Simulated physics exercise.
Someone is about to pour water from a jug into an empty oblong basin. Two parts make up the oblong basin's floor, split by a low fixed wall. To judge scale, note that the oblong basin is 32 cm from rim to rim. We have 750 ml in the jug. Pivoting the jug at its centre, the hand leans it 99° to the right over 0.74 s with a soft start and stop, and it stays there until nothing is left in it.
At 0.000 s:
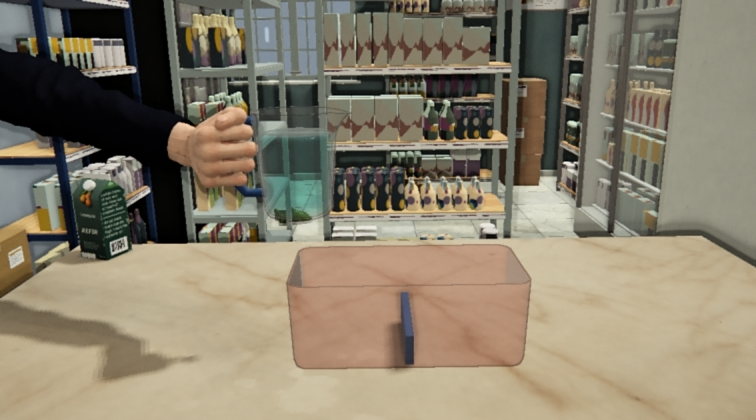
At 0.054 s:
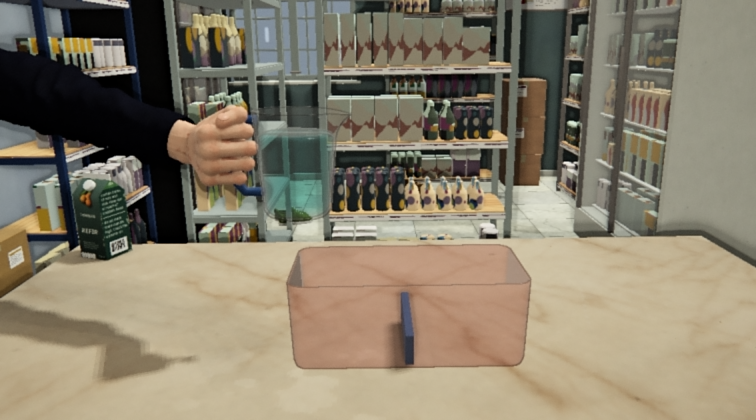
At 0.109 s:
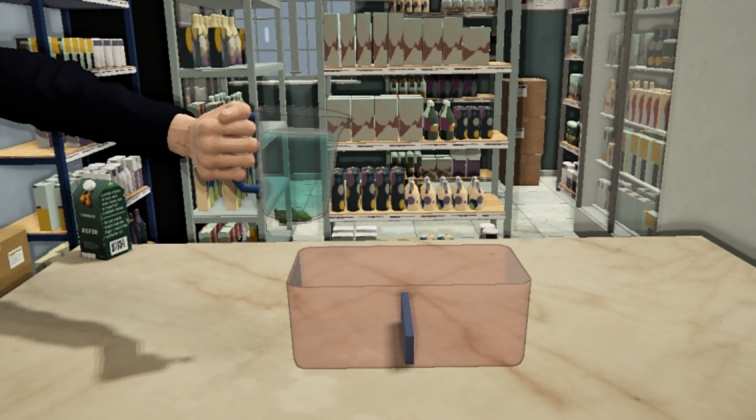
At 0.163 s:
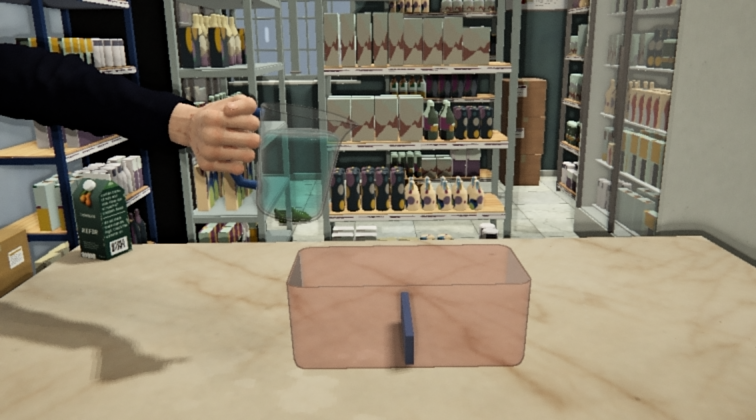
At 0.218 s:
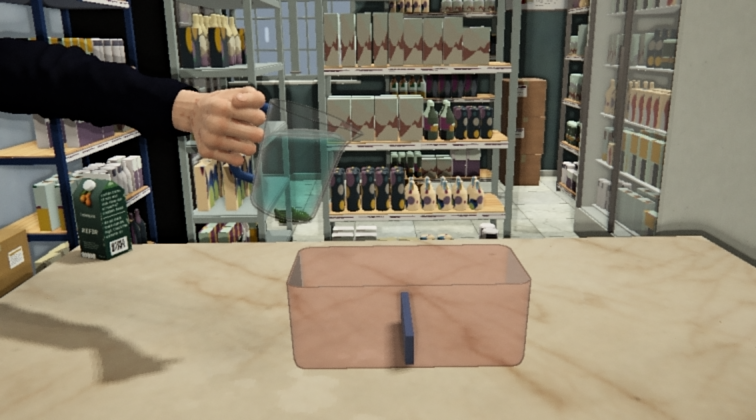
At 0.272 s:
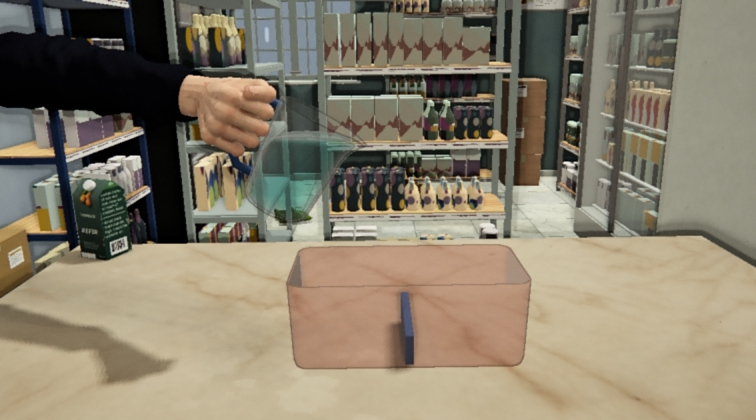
A hand held a clear jug of bluish-green water above an empty, see-through pinkish basin on a marble counter, then gradually tilted the jug to the right, with store shelves behind it.
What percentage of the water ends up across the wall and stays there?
About 57 per cent.
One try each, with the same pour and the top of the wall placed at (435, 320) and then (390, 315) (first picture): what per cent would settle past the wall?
Roughly 5 per cent, then 90 per cent.
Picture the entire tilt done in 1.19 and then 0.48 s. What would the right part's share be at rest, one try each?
The first try gives 60 percent and the second 55 percent.
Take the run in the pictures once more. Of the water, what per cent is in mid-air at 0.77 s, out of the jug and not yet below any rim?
About 20 percent.
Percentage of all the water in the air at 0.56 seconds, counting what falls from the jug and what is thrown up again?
Close to 22 in a hundred.
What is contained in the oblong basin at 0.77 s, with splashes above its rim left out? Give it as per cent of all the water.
Near 56 per cent of the total.
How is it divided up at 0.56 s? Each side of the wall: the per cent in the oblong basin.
1 left and 7 right, roughly.
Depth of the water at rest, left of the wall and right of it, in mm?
I'd say close to 14 mm on the left, close to 20 mm on the right.
By 0.56 s the tilt is 86° and 70 per cent is still to pour, 1 is left of the wall and 7 right of it.
By 0.77 s the tilt is 99° and 25 per cent is still to pour, 21 is left of the wall and 35 right of it.
By 1.00 s the tilt is 99° and 5 per cent is still to pour, 34 is left of the wall and 56 right of it.
By 1.24 s the tilt is 99° and 1 per cent is still to pour, 41 is left of the wall and 56 right of it.
At rest 42 per cent lies left of the wall, 57 right of it and 1 outside.
